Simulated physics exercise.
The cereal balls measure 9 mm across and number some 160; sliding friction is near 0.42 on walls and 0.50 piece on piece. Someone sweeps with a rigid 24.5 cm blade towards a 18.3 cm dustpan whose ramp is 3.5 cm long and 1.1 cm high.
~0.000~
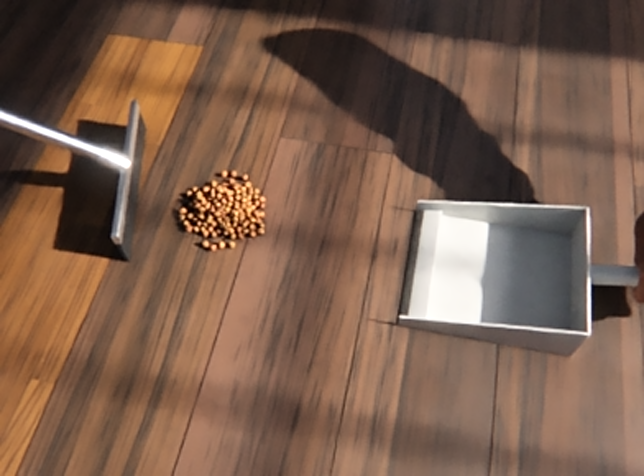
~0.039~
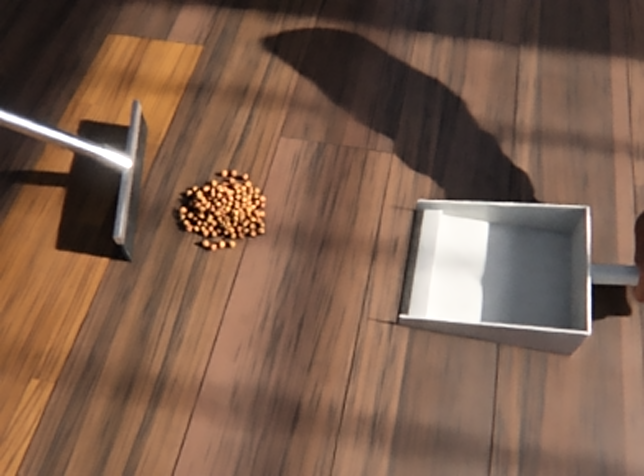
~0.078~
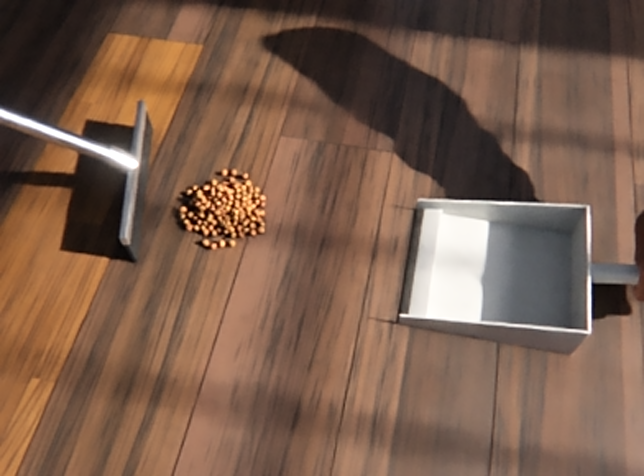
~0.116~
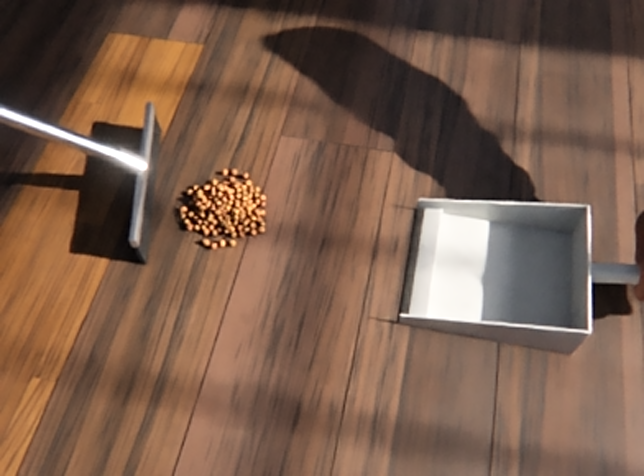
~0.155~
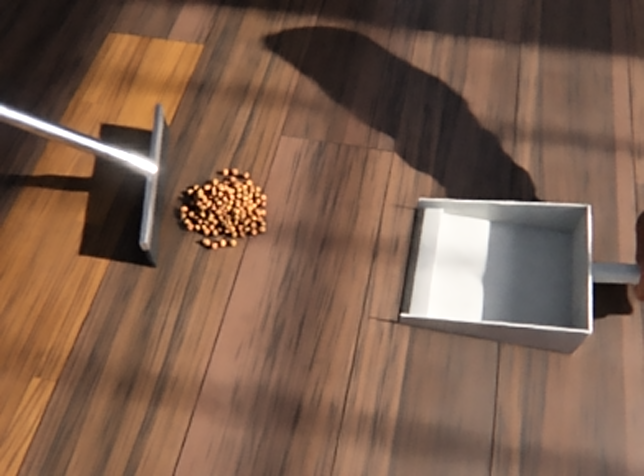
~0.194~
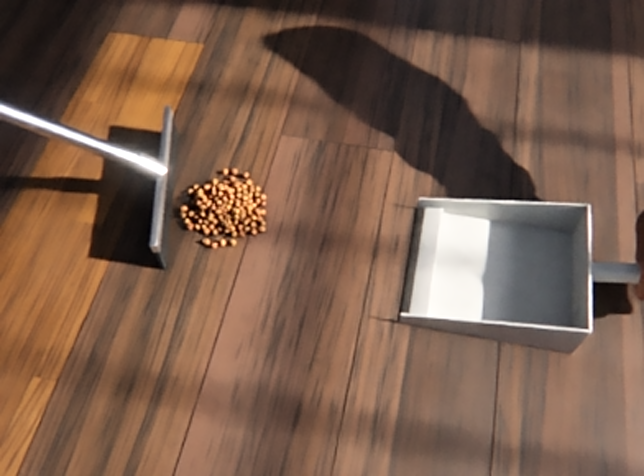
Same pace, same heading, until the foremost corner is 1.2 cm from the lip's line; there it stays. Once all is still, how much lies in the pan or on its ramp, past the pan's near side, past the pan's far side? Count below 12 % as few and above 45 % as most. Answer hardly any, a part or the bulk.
Pan: Hardly any, near side: Hardly any, far side: A part.
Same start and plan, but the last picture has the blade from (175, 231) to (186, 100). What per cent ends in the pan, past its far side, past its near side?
Pan 10, far 65, near 0.
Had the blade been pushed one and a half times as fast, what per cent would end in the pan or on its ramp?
It would be near 10 per cent.
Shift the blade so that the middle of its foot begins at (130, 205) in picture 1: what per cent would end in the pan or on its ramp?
About 0 per cent.
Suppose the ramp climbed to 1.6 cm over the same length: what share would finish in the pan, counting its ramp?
In that case some 0 per cent.
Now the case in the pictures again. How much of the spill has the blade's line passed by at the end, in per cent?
Roughly 5 per cent.
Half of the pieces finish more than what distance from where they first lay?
Some 24 cm.
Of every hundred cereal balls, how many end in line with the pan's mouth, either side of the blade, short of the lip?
About 75 per cent.
After 0.60 s, middle of the blade 21 cm from the lip; 0 % over the lip, far side 15 %, near side 0 %.
After 0.86 s, middle of the blade 11 cm from the lip; 0 % over the lip, far side 20 %, near side 0 %.
After 1.24 s, middle of the blade 4 cm from the lip; 5 % over the lip, far side 25 %, near side 0 %.
By 1.5 s all is still; pan 5 %, near side 0 %, far side 25 %, in front of the lip or behind the blade 75 %.
